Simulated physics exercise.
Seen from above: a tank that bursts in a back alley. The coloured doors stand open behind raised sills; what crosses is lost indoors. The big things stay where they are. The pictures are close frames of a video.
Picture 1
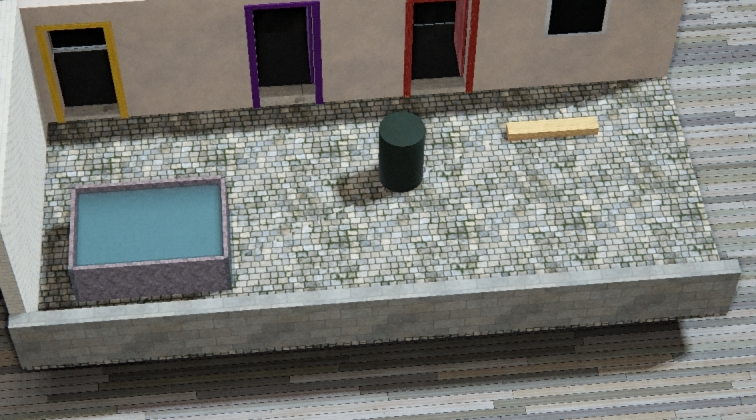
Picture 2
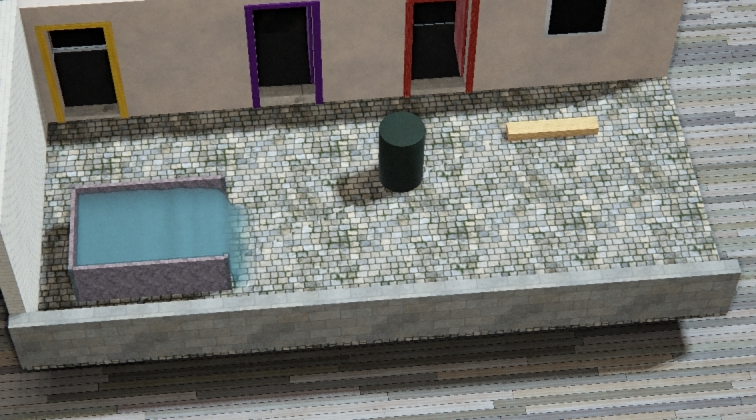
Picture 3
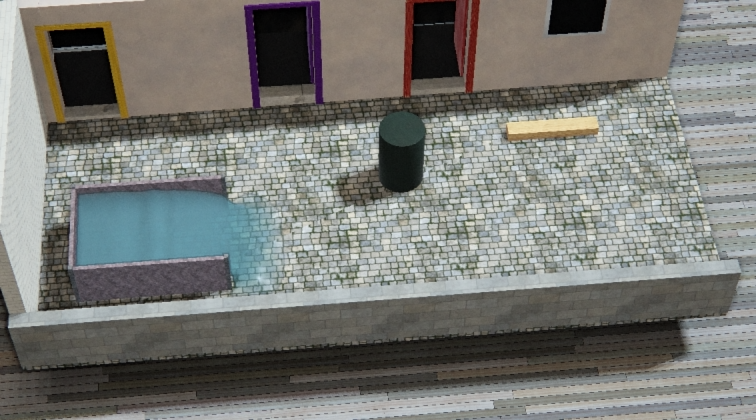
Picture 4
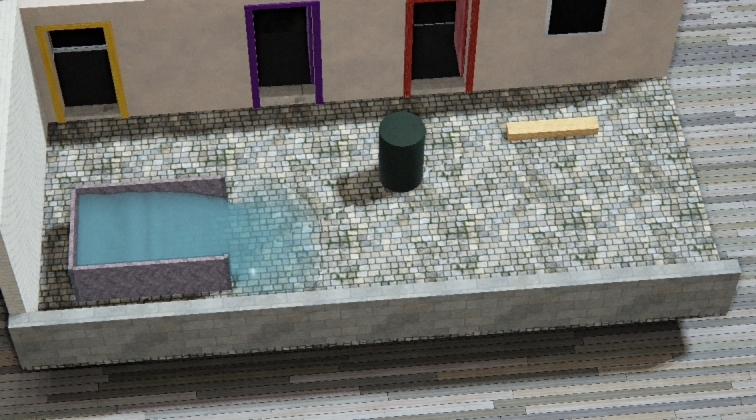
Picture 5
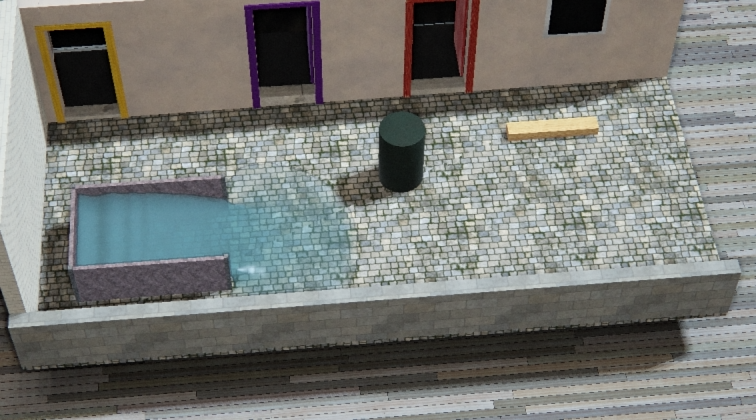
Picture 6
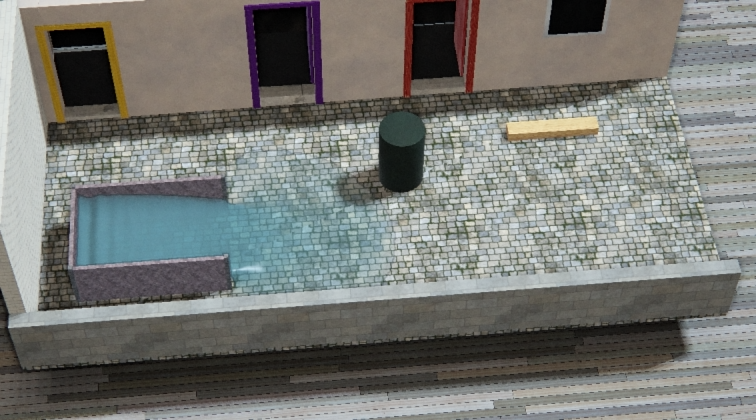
Water sits still in a walled tank at the left of a cobbled alley with yellow, purple and red doorways, until the tank's right side gives way. It pours out through the gap and fans rightward across the stones in a thinning sheet, spreading close to the dark green barrel.
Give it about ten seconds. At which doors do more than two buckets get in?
In the end: The purple door stays under that; the yellow door stays under that; the red door stays under that.
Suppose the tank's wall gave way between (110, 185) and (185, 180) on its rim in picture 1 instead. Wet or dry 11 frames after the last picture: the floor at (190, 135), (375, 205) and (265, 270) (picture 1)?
One after the other: Under water, not flooded, not flooded.
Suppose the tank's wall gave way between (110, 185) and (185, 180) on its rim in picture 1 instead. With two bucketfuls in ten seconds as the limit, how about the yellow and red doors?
In short: Yellow door floods, red door is under.
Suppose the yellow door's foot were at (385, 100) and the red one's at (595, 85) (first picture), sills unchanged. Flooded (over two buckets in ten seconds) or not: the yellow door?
One by one: Yellow door floods.
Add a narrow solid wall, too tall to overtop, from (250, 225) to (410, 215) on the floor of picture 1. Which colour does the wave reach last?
That is the yellow door.
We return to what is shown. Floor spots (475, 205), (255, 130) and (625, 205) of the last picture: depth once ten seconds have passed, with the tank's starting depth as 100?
Roughly 4, 4 and 4 per cent, in turn.
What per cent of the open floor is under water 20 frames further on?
About 70 per cent.
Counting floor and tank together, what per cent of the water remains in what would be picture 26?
Some 90 per cent.
A moment on, water covers 35 % of the floor; the purple door not reached, the yellow door not reached, the red door not reached.
Next, water covers 55 % of the floor; the purple door wet at the sill, nothing in, the yellow door not reached, the red door wet at the sill, nothing in.
Then, water covers 70 % of the floor; the purple door wet at the sill, nothing in, the yellow door not reached, the red door wet at the sill, nothing in.
Later, water covers 85 % of the floor; the purple door wet at the sill, nothing in, the yellow door wet at the sill, nothing in, the red door under two buckets in.
In the end, water covers 90 % of the floor; the purple door wet at the sill, nothing in, the yellow door wet at the sill, nothing in, the red door under two buckets in.
